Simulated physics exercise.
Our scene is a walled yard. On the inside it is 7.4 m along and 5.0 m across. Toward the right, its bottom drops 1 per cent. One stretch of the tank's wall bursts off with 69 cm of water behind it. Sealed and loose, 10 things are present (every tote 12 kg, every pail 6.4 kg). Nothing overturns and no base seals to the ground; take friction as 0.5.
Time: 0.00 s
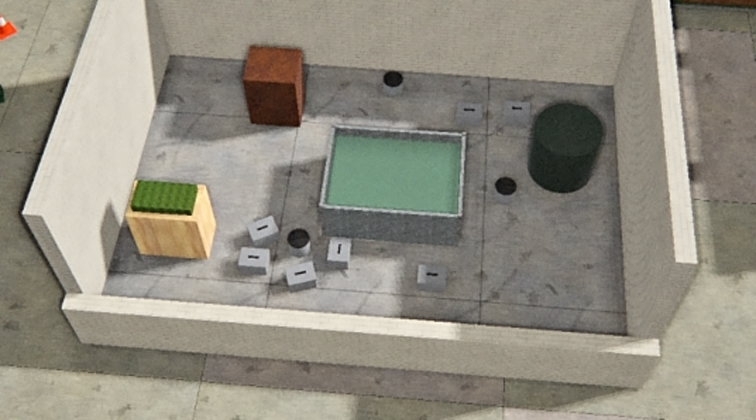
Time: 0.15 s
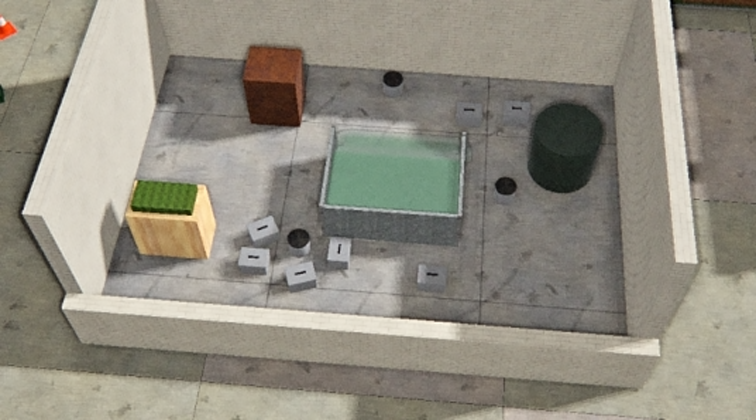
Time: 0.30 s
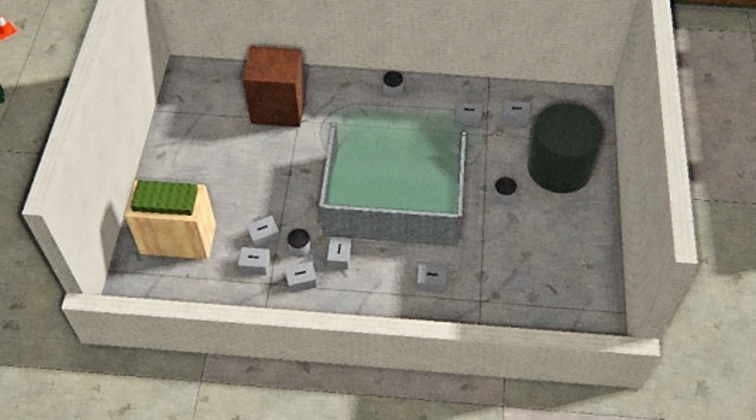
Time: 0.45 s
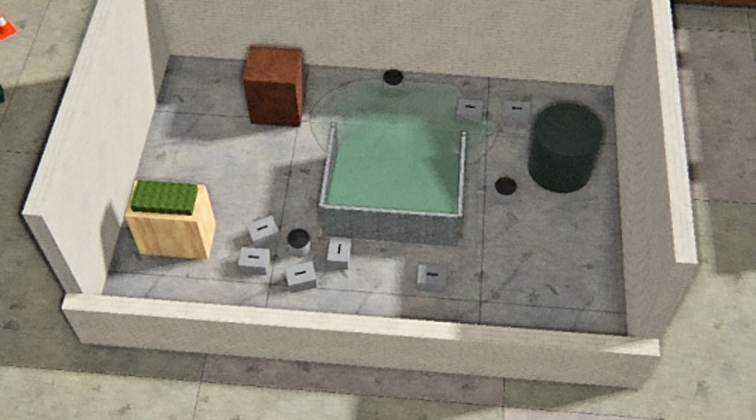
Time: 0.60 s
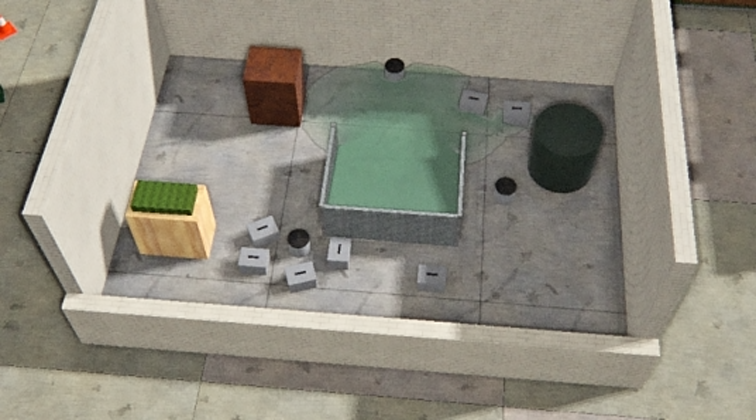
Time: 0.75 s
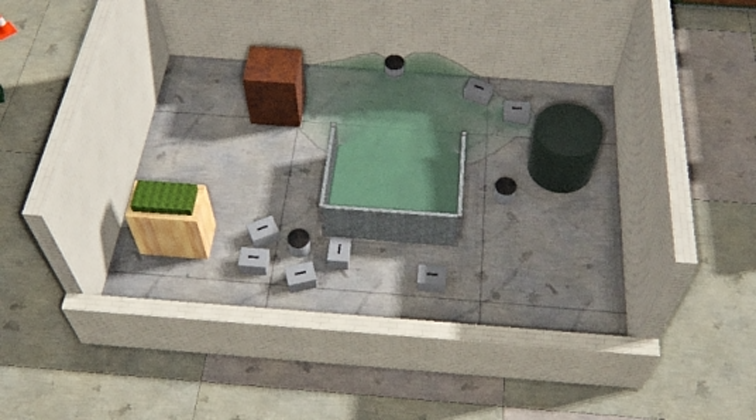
The video shows a walled yard with a rectangular tank of green water, scattered gray boxes and dark-topped pails; water spreads from the tank's far side toward the back wall, slightly shifting a nearby pail and a box.
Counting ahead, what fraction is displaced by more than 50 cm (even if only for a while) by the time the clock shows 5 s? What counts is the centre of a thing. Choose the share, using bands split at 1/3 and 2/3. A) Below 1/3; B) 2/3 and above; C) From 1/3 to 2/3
Answer: A.
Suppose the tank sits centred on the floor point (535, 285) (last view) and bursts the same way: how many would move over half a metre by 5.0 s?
Count: 4.
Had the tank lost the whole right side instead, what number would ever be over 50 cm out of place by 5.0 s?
In that case 6 of them.
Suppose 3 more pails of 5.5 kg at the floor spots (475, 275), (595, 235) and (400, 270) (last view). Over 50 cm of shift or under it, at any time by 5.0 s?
Note, in sequence: Under threshold; over threshold; under threshold.
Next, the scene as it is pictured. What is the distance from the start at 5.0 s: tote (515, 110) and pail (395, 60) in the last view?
Distances: 300 cm; 250 cm.
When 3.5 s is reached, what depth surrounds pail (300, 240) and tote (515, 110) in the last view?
I'd estimate 2 cm for the first and 16 cm for the second.
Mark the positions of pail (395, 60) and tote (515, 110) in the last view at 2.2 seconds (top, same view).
Estimated pixels: (334, 89) and (572, 121).
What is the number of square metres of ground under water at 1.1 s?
About 9.5 m2.
After 1.1 s 1 of 10 are over 50 cm from their spots; 2 afloat.
After 2.2 s 3 of 10 are over 50 cm from their spots; 2 afloat.
After 3.5 s 3 of 10 are over 50 cm from their spots; 1 afloat.
After 5.0 s 3 of 10 are over 50 cm from their spots, and 3 have been at some point; 0 afloat.
